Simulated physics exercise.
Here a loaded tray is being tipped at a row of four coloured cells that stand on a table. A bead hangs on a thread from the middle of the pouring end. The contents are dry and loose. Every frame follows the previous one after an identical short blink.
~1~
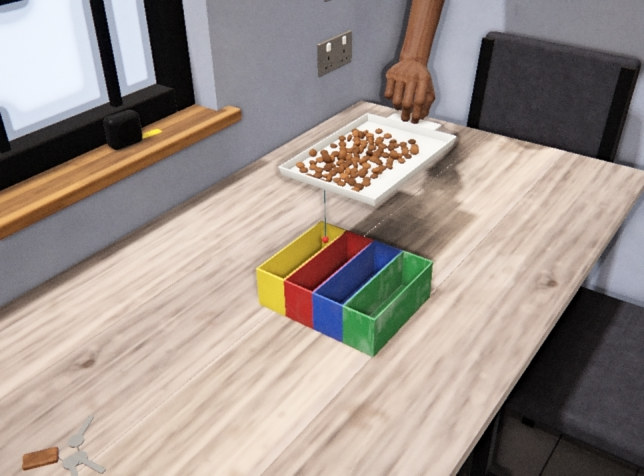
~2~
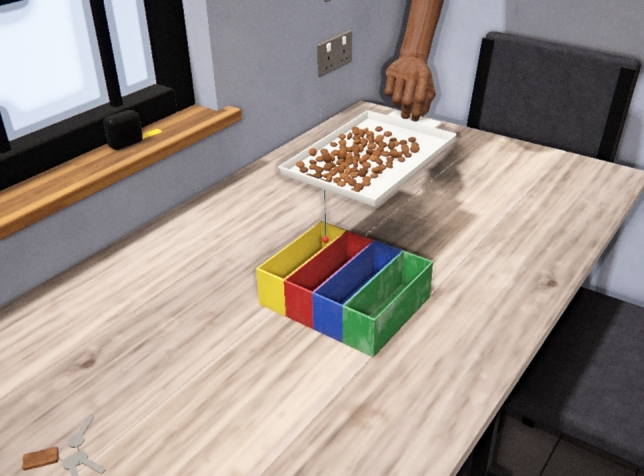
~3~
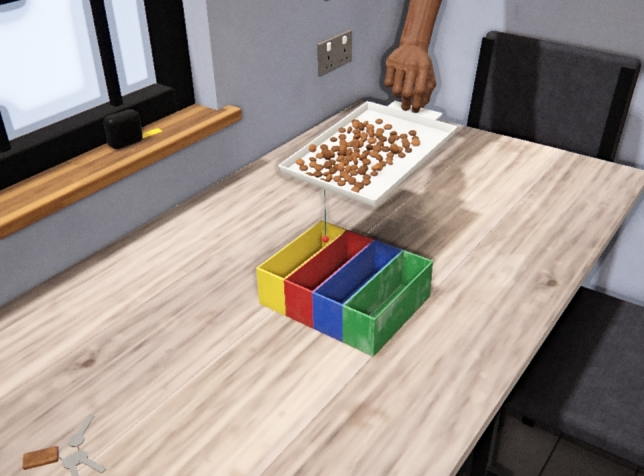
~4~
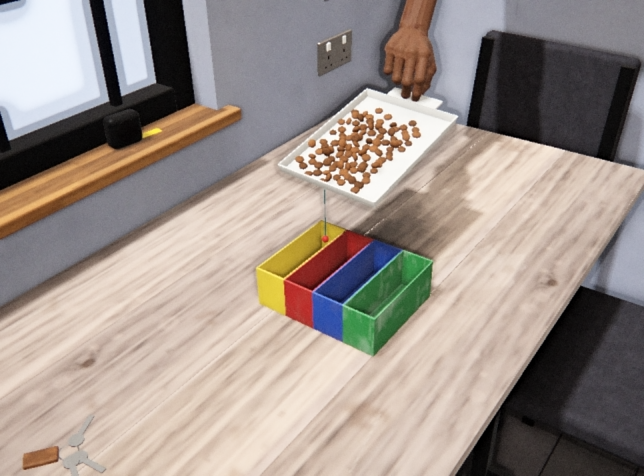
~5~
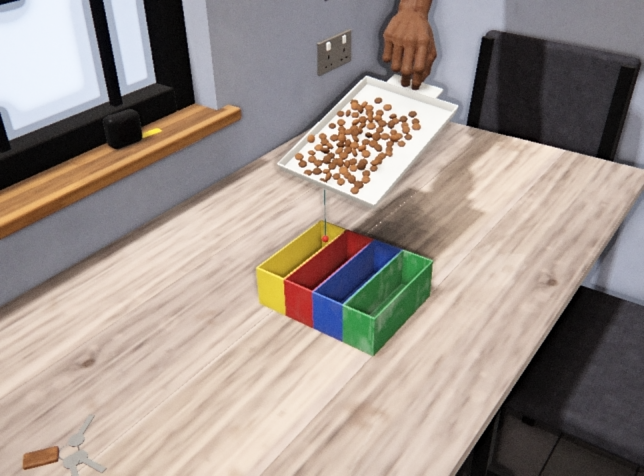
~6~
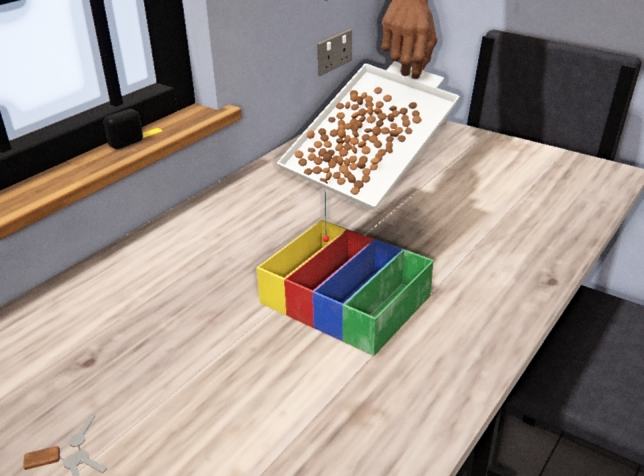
A hand steadily raises the back of a white tray of brown kibble above coloured cells.
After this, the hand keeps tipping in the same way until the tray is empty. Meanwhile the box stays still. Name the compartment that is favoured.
Blue.
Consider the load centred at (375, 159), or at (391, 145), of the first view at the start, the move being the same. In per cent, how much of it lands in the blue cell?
First some 60, then 50 per cent.
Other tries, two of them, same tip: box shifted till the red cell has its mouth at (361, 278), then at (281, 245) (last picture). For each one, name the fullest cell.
Try one: The red cell; try two: The green cell.
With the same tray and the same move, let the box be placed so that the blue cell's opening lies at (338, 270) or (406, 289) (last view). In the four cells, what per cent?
It would be roughly 100 per cent in the first placement and roughly 80 per cent in the second.
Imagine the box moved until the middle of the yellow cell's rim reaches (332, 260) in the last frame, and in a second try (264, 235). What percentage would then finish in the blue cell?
Roughly 10% the first time and 10% the second time.
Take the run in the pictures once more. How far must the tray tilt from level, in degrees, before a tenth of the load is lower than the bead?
Roughly 80 degrees.
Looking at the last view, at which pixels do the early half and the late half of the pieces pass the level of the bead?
First close to (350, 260), next close to (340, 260).
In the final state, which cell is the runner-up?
It is that red cell.
Soon after the last picture, tray tipped steeply; nearly all on the tray; a stray few in the green cell; a small part falling or outside the box.
A little later, tray tipped past a quarter turn; a small part on the tray; about a third in the blue cell; about a quarter in the red cell; a small part in the green cell; a small part in the yellow cell; about a quarter falling or outside the box.
Later still, tray tipped past a quarter turn; about half in the blue cell; about a quarter in the red cell; a small part in the green cell; a small part in the yellow cell; a stray few falling or outside the box.
At rest, tray tipped past a quarter turn; about half in the blue cell; about a quarter in the red cell; a small part in the green cell; a small part in the yellow cell; a stray few outside the box.
